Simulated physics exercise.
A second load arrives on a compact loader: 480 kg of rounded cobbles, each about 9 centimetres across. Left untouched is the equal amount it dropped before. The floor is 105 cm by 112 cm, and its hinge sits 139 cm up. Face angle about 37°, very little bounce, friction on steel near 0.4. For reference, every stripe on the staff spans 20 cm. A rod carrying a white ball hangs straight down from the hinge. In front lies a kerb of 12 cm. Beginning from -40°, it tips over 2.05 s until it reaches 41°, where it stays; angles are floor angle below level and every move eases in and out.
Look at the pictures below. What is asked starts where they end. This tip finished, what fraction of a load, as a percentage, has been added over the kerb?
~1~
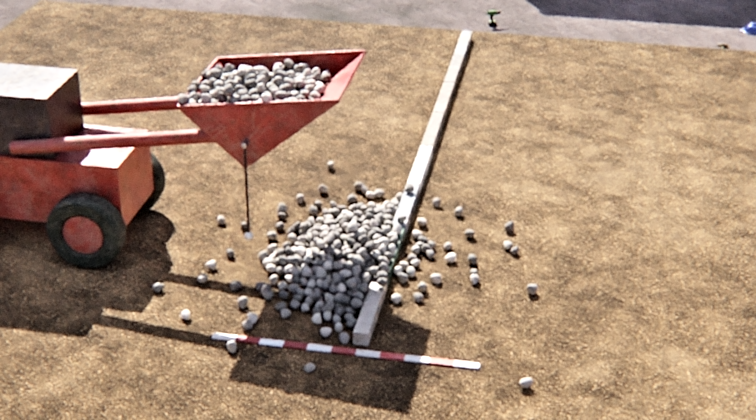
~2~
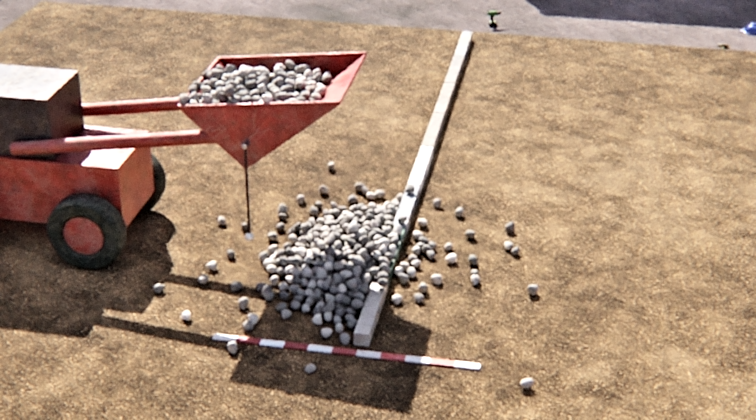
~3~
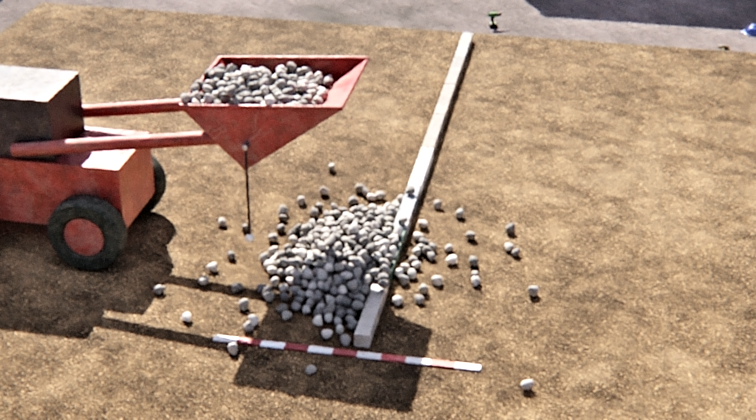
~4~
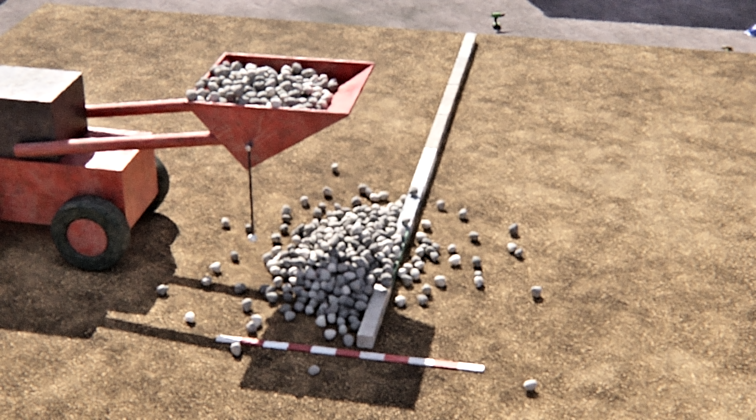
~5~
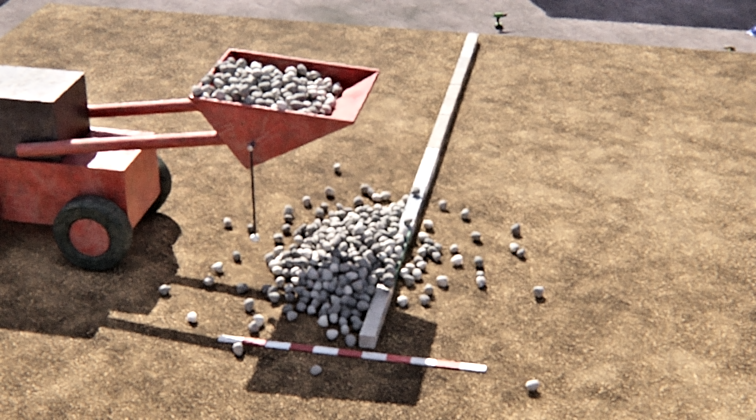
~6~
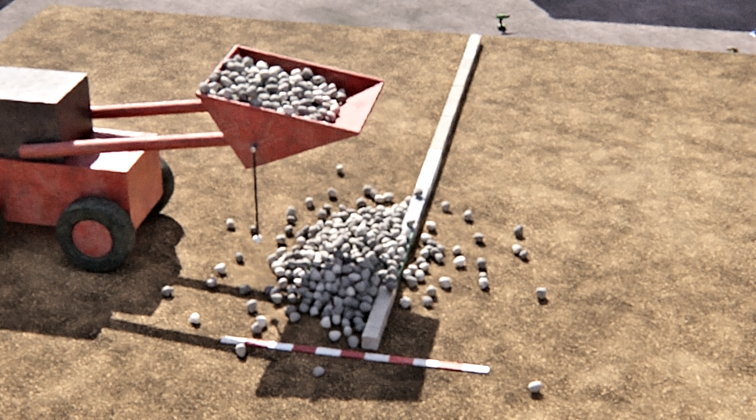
About 60 per cent of a load.
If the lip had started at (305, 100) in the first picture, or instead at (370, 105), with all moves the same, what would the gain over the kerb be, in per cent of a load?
Around 20 percent, then around 90 percent.
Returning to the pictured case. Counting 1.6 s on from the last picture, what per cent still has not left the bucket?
Roughly 20 parts in a hundred of the load.
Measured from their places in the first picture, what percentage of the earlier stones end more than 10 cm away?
Close to 10 per cent.
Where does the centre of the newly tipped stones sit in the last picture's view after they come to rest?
Their centre ends up near (417, 258).
Then, 0.9 s after the last picture the floor is at 28°; in per cent of one load, 95 in the bucket, 98 on this side of the kerb, 7 over the kerb; the foremost stones are at (510, 277).
Then, 1.6 s after the last picture the floor is at 41°; in per cent of one load, 21 in the bucket, 151 on this side of the kerb, 28 over the kerb; the foremost stones are at (510, 277).
Then, 1.9 s after the last picture the floor is at 41°; in per cent of one load, 0 in the bucket, 145 on this side of the kerb, 55 over the kerb; the foremost stones are at (534, 286).
Then, 4.6 s after the last picture the floor is at 41°; in per cent of one load, 0 in the bucket, 133 on this side of the kerb, 67 over the kerb; the foremost stones are at (580, 279). Net gain over the kerb, 60.
